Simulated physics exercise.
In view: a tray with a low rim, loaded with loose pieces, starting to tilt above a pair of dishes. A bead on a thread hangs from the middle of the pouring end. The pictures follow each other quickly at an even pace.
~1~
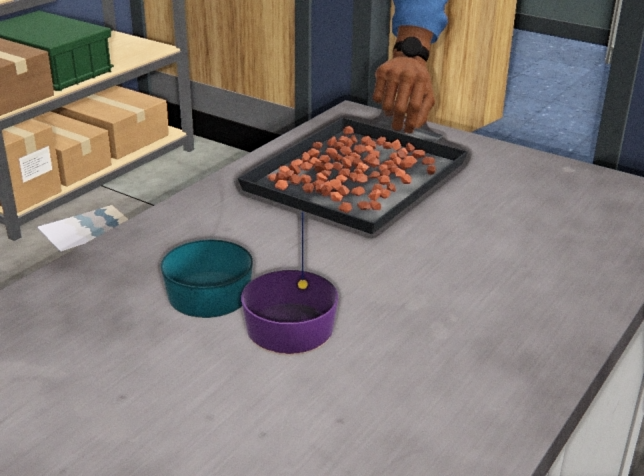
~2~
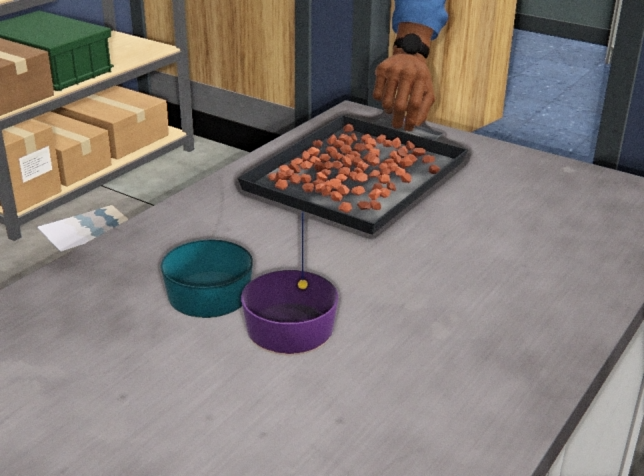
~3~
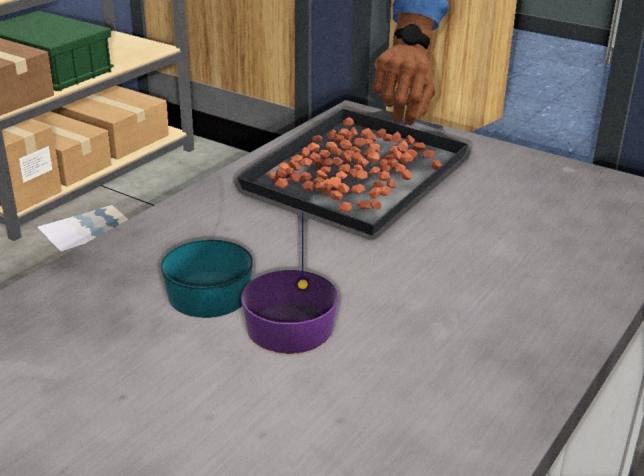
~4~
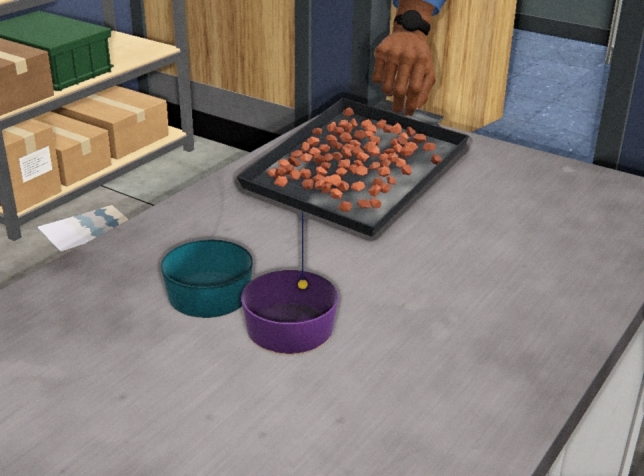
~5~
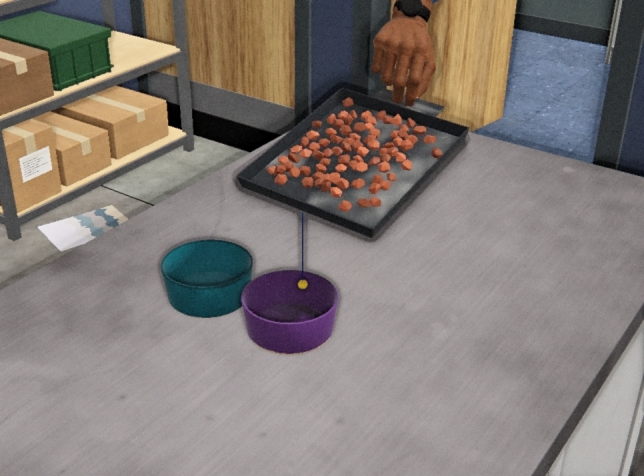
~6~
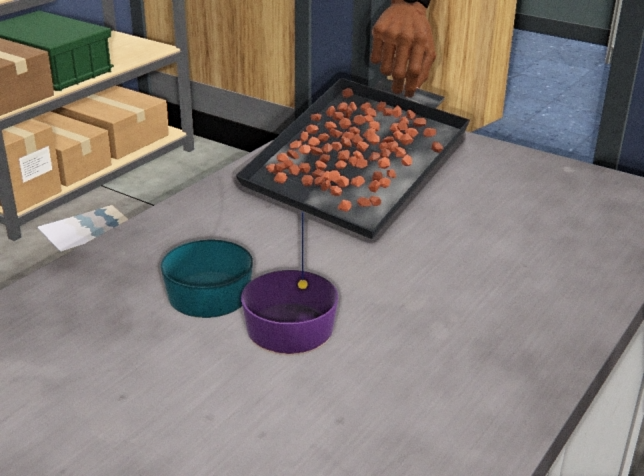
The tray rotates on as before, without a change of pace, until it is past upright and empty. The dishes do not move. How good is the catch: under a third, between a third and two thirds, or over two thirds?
In the dishes lies less than a third of it.
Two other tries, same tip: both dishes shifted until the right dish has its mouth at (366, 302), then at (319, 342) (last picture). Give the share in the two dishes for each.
About 20 and 80 per cent.
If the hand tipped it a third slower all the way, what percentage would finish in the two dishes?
Near 30 %.
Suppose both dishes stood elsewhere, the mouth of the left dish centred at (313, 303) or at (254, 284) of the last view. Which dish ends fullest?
At the first place the left-hand dish, at the second the right dish.
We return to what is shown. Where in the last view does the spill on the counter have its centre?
At about (332, 377).
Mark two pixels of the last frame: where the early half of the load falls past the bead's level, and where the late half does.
First near (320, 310), later near (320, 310).
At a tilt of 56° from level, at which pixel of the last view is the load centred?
At about (328, 191).
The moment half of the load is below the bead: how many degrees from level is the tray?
Roughly 100°.
Soon after the last picture, tray tipped steeply; all on the tray.
A little later, tray tipped right over; about half on the tray; a small part in the right dish; about a quarter outside both; about a quarter in the air.
Later still, tray tipped past a quarter turn; about a quarter in the right dish; most outside both.
At rest, tray tipped past a quarter turn; about a quarter in the right dish; none in the left dish; most outside both.
